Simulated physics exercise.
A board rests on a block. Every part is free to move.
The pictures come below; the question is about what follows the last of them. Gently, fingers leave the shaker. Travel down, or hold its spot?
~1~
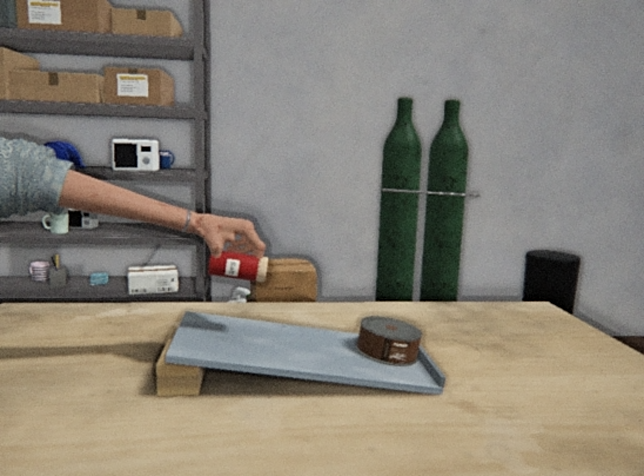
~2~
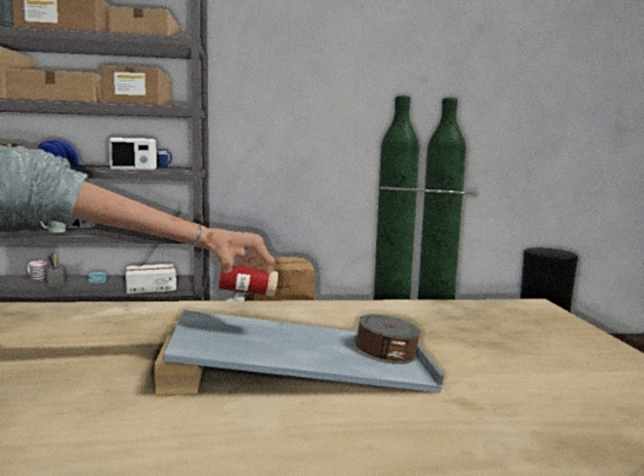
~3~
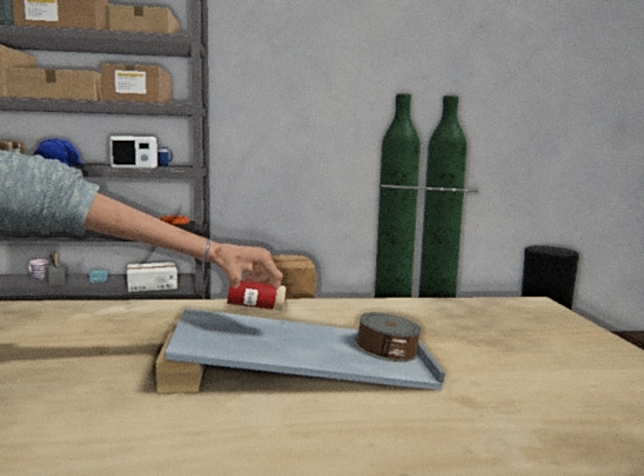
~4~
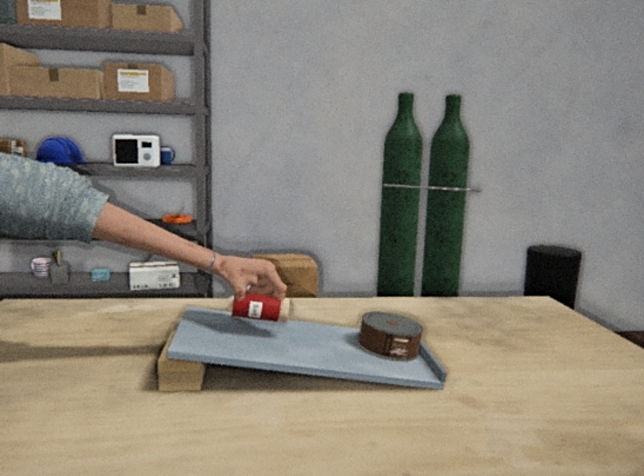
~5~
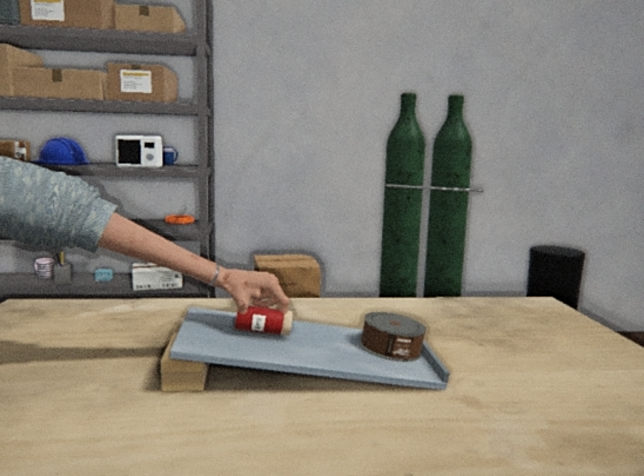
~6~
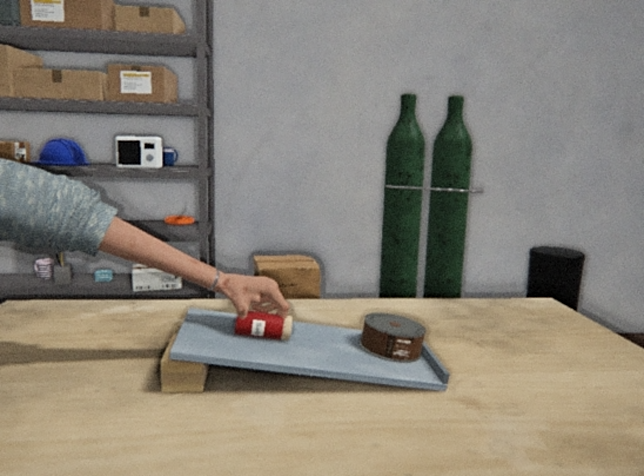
It holds its spot.
Then, 0.20 s after the last picture, nothing has stirred.
Then, 0.40 s after the last picture, red shaker resting near (264, 325).
At rest, both in place. Seen from the same camera at the end, red shaker near (264, 325). The red shaker keeps its place.
